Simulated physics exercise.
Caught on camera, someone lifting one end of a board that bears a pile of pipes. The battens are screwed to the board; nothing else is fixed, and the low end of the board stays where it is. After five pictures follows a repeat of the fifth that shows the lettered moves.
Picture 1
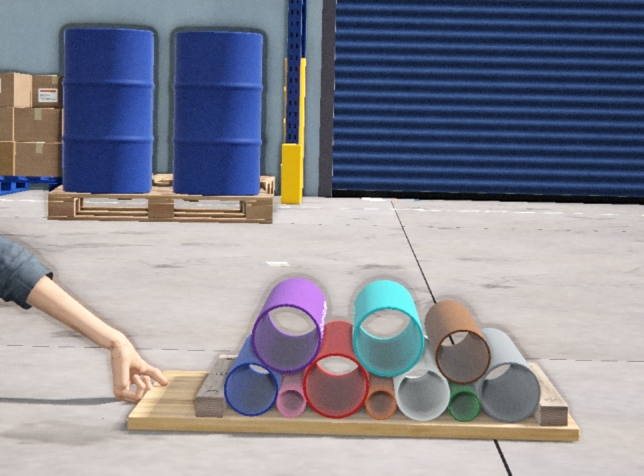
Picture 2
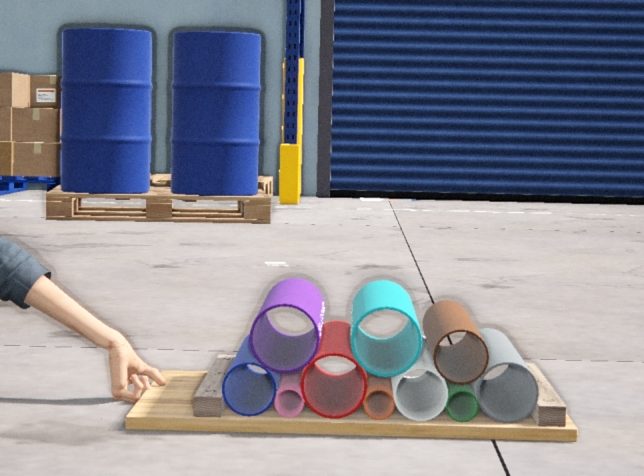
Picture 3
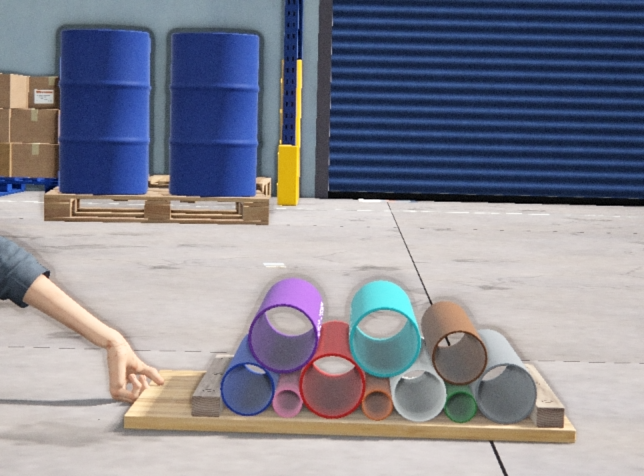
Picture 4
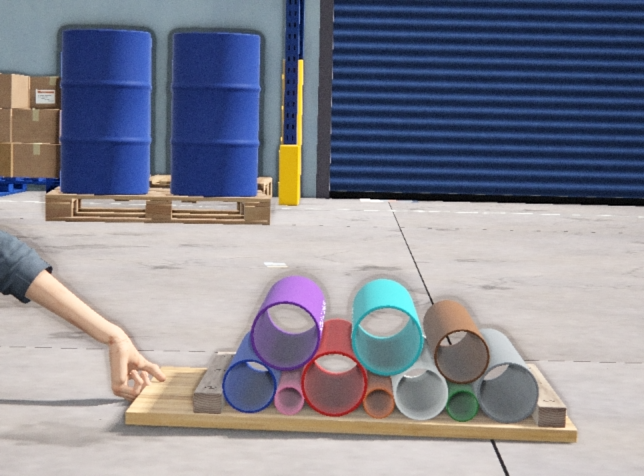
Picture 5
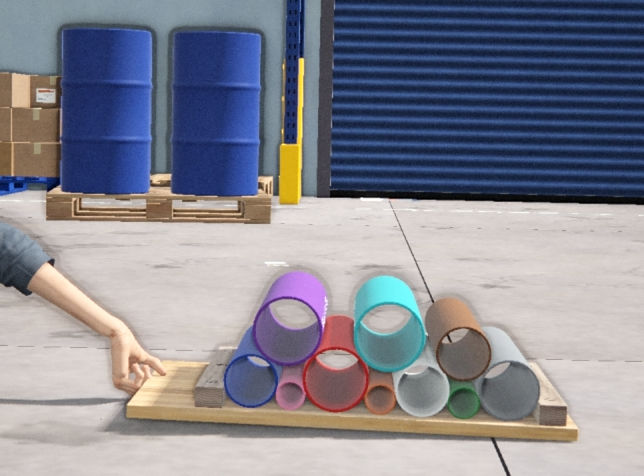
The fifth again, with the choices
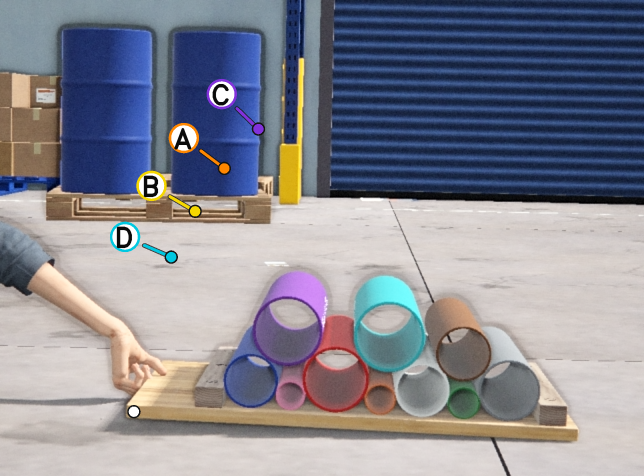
Stacked coloured pipes resting between battens on a wooden board as a hand slightly raises its left end in a warehouse.
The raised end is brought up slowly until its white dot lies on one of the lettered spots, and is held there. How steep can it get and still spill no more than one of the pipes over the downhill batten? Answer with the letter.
Raise it to C.
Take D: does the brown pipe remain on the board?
Yes.
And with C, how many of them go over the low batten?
It comes to none.
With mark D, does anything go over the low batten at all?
At D: No.
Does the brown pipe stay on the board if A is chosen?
The brown pipe: Yes.
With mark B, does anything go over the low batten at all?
At B: No.
On the marked copy, A at (224, 169); B at (195, 211); C at (258, 129); D at (171, 257); the white dot at (134, 412).
Following C. Soon after the start, board at 21°.
Later, board at 41°.
In the end, board at 42°, none over the low batten.
As for the rest, A none over the low batten; B none over the low batten; D none over the low batten.
